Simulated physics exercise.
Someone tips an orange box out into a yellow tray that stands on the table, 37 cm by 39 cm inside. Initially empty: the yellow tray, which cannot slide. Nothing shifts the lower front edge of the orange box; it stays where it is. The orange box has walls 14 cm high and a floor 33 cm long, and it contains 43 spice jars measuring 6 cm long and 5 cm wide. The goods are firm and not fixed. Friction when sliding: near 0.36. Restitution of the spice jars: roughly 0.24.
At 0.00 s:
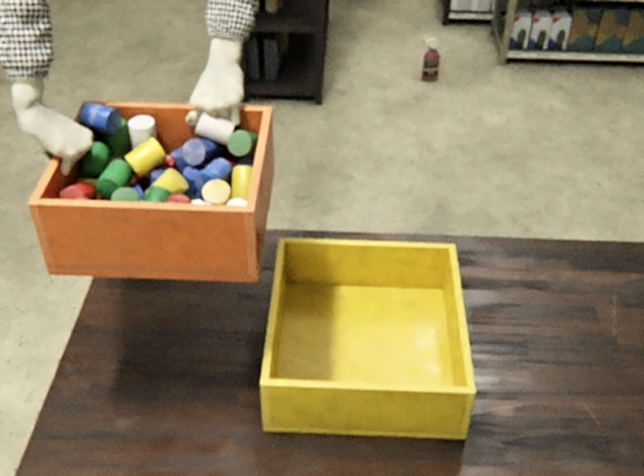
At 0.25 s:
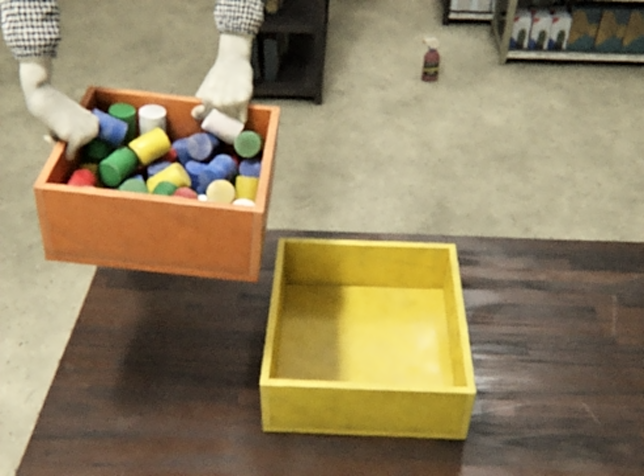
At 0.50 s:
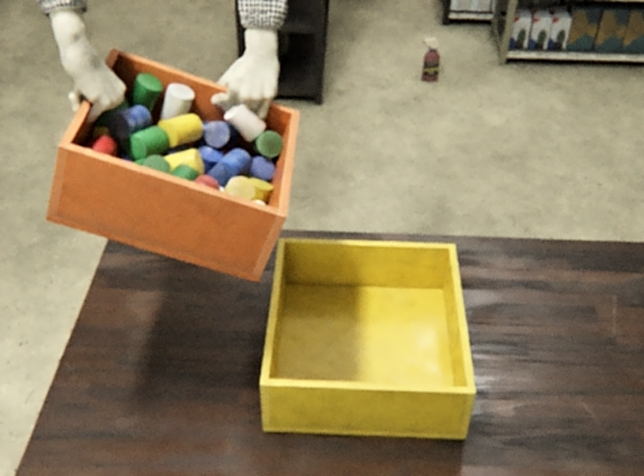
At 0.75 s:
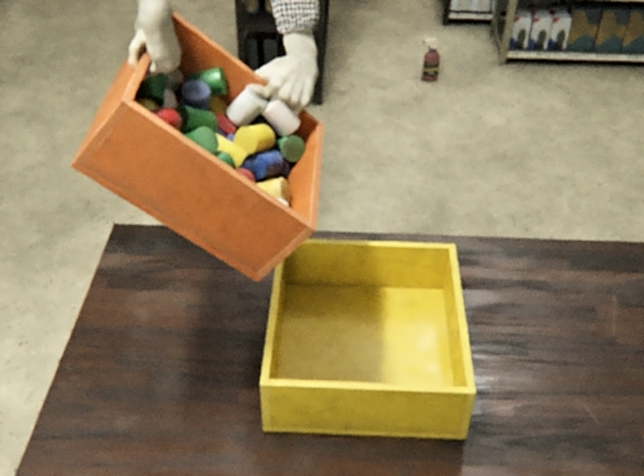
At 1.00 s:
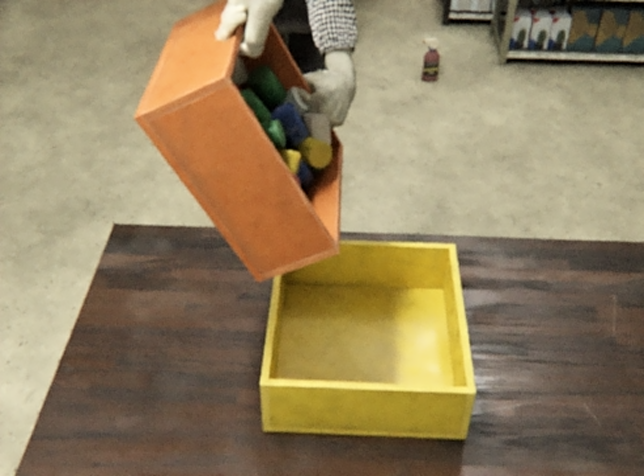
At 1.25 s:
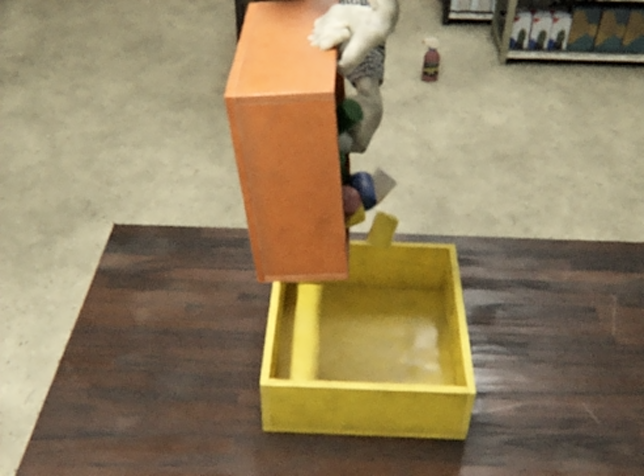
Two hands tilt an orange box of colourful cylinders until some tumble out above a yellow tray.
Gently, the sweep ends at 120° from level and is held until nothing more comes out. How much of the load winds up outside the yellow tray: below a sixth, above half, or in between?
Of the spice jars, a minor share below a sixth miss the yellow tray and stay outside it.
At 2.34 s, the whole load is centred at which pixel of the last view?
I'd put the middle close to (406, 342) in the last view.
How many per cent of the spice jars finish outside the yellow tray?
That comes to around 5 per cent.
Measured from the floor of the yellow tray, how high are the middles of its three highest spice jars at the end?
It reaches close to 8 cm.
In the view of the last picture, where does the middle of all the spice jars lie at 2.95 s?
Estimated centre in the last picture: (405, 351).
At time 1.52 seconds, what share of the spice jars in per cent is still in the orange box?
70 %.
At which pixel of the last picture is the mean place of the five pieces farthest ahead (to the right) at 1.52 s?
Close to (426, 337).
After 1.52 s, tilt 105°; 30 still in the orange box, 6 in the yellow tray and 7 in the air.
After 1.86 s, tilt 119°; 6 still in the orange box, 26 in the yellow tray, 2 outside the yellow tray and 9 in the air.
After 2.34 s, tilt 120°; 40 in the yellow tray and 3 outside the yellow tray.
Outcome (at 2.95 s), 40 in the yellow tray and 3 outside the yellow tray. Asked share, 3 of 43, 7 per cent.
